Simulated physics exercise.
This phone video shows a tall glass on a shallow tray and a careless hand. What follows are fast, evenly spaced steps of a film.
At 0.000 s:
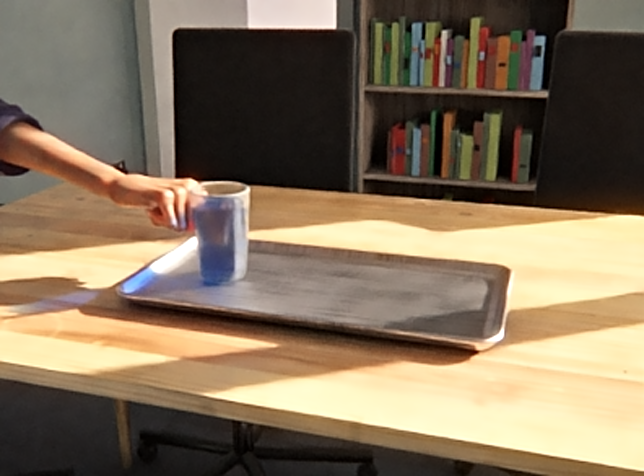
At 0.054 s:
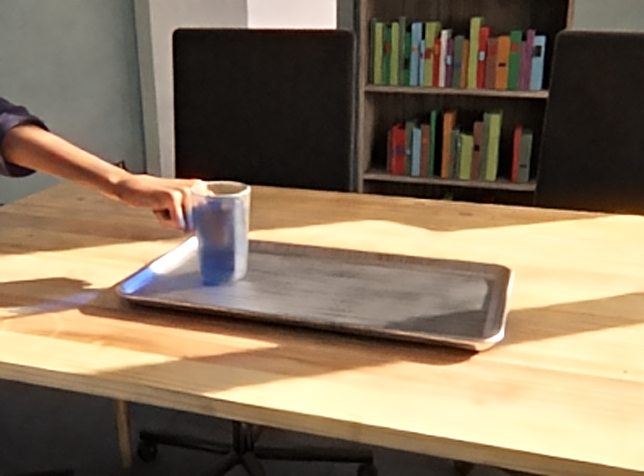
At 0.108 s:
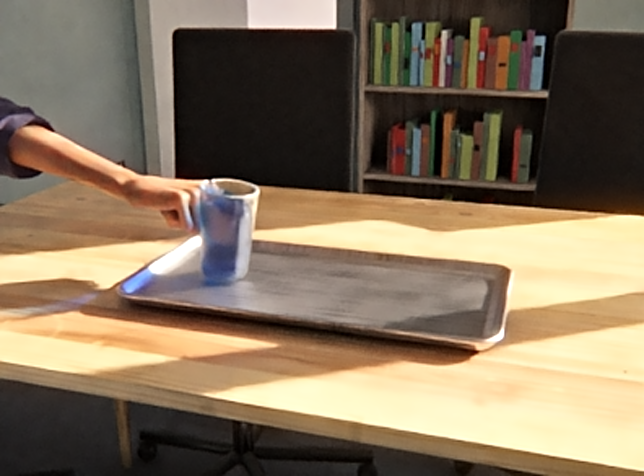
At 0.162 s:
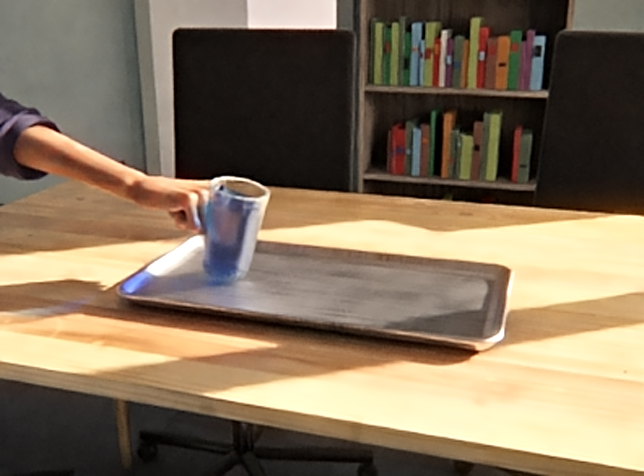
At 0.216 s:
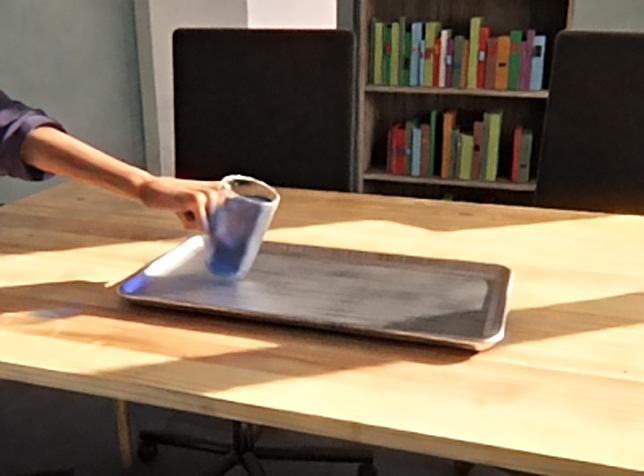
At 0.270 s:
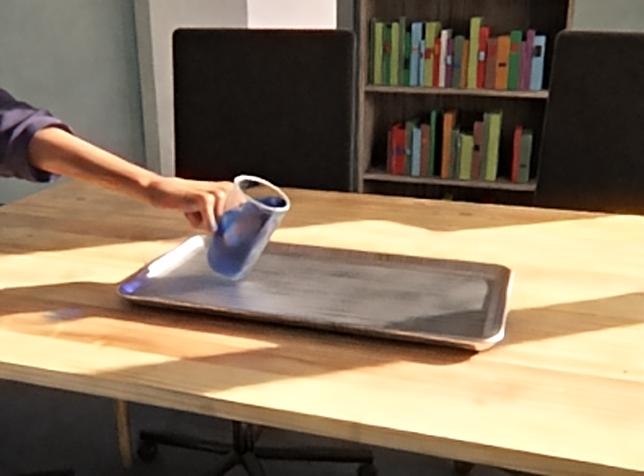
A hand reached in from the left and tilted a tall bluish glass to the right on a shallow tray, the glass upright at first, then leaning further over while the tray stayed still.
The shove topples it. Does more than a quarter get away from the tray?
Yes, more than a quarter gets away.
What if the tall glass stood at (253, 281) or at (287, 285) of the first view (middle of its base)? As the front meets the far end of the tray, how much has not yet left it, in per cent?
Try 1: 55 %; try 2: 70 %.
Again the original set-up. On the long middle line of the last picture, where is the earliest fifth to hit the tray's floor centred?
I'd put the spot somewhere close to pixel (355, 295).
A moment on, the tall glass lies on its side and 98 per cent is in the glass, 1 on the tray and 1 above or beyond its rim.
Next, the tall glass lies on its side and 59 per cent is in the glass, 37 on the tray and 4 above or beyond its rim.
Then the tall glass lies on its side and 35 per cent is in the glass, 49 on the tray and 16 above or beyond its rim.
Later the tall glass lies on its side and 19 per cent is in the glass, 41 on the tray and 39 above or beyond its rim.
In the end 60 per cent is held by tray and glass, 40 is off the tray.
